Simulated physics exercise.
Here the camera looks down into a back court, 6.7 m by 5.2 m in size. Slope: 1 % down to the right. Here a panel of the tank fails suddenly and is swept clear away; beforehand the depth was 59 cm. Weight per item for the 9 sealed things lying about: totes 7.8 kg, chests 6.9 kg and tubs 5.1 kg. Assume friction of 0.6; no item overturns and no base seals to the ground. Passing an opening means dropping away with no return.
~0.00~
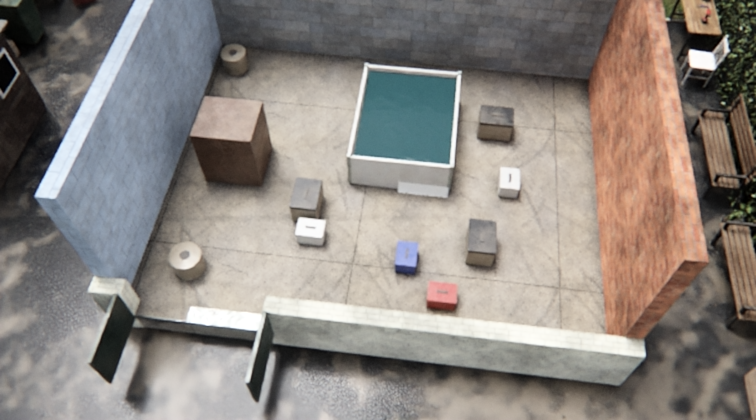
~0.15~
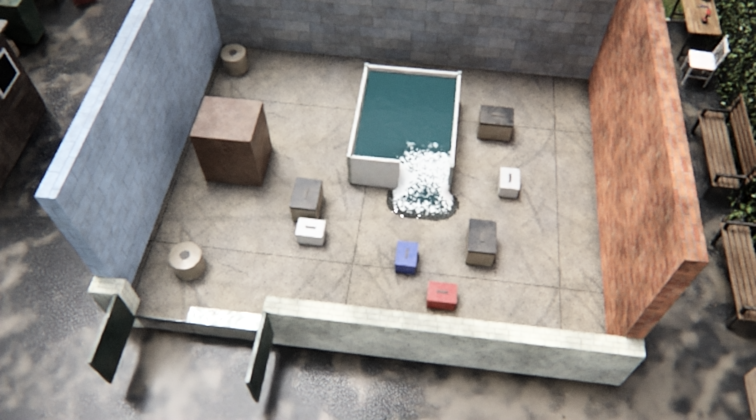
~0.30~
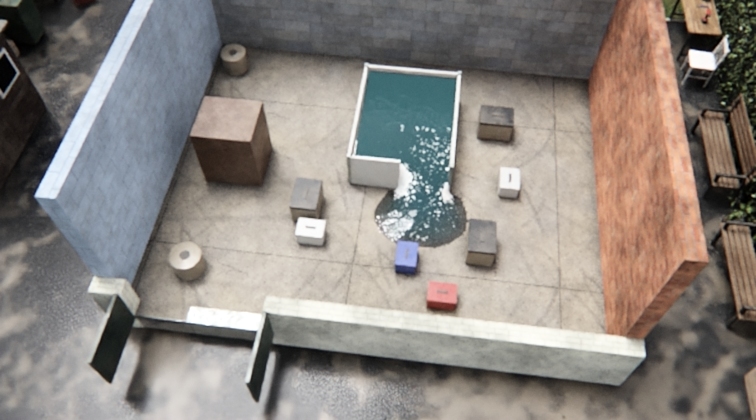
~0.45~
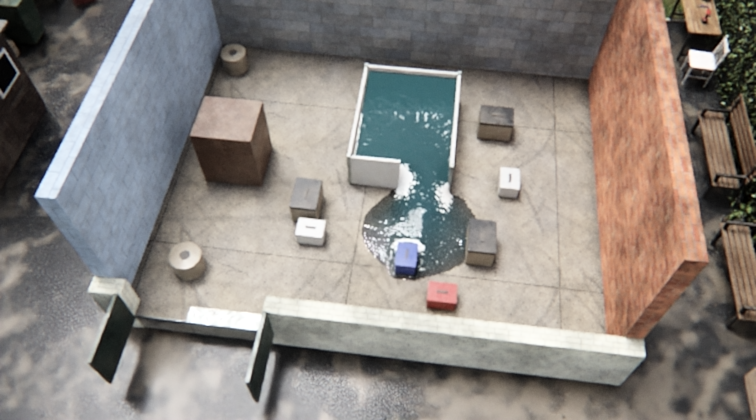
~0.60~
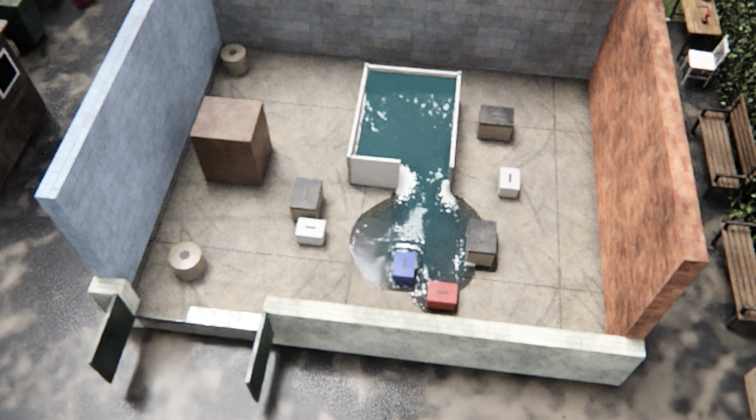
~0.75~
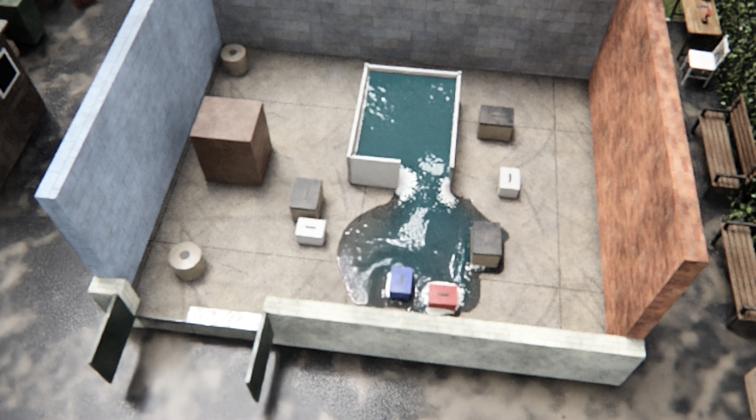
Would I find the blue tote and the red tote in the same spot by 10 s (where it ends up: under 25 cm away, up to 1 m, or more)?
At the end, blue tote: Large shift, red tote: Large shift.
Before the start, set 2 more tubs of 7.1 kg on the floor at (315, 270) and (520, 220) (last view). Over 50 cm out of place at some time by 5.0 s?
Respectively: Outside the limit and inside the limit.
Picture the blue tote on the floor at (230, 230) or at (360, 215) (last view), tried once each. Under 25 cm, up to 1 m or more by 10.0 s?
I'd say it does not really move on the first try and it does not really move on the second.
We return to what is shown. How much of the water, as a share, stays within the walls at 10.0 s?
Somewhere near 92 percent, give or take.
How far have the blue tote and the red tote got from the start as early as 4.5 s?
About 300 cm and 200 cm, respectively.
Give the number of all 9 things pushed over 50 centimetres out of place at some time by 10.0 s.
Total: 5.
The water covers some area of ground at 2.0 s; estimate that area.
13 m2.
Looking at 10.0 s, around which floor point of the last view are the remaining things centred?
Averaged position, last view: Near pixel (349, 156).
After 2.0 s the blue tote is near (359, 300), 1.0 m from its start, afloat; the red tote is near (468, 316), 0.5 m from its start, afloat; 0 of 9 are out; 2 afloat.
After 4.5 s the blue tote is near (201, 255), 2.9 m from its start, aground; the red tote is near (594, 288), 2.1 m from its start, afloat; 0 of 9 are out; 2 afloat.
After 7.0 s the blue tote is near (192, 253), 3.1 m from its start, aground; the red tote is near (558, 137), 3.5 m from its start, aground; 0 of 9 are out; 2 afloat.
After 10.0 s the blue tote is near (192, 253), 3.1 m from its start, aground; the red tote is near (555, 95), 4.3 m from its start, afloat; 0 of 9 are out; 4 afloat.
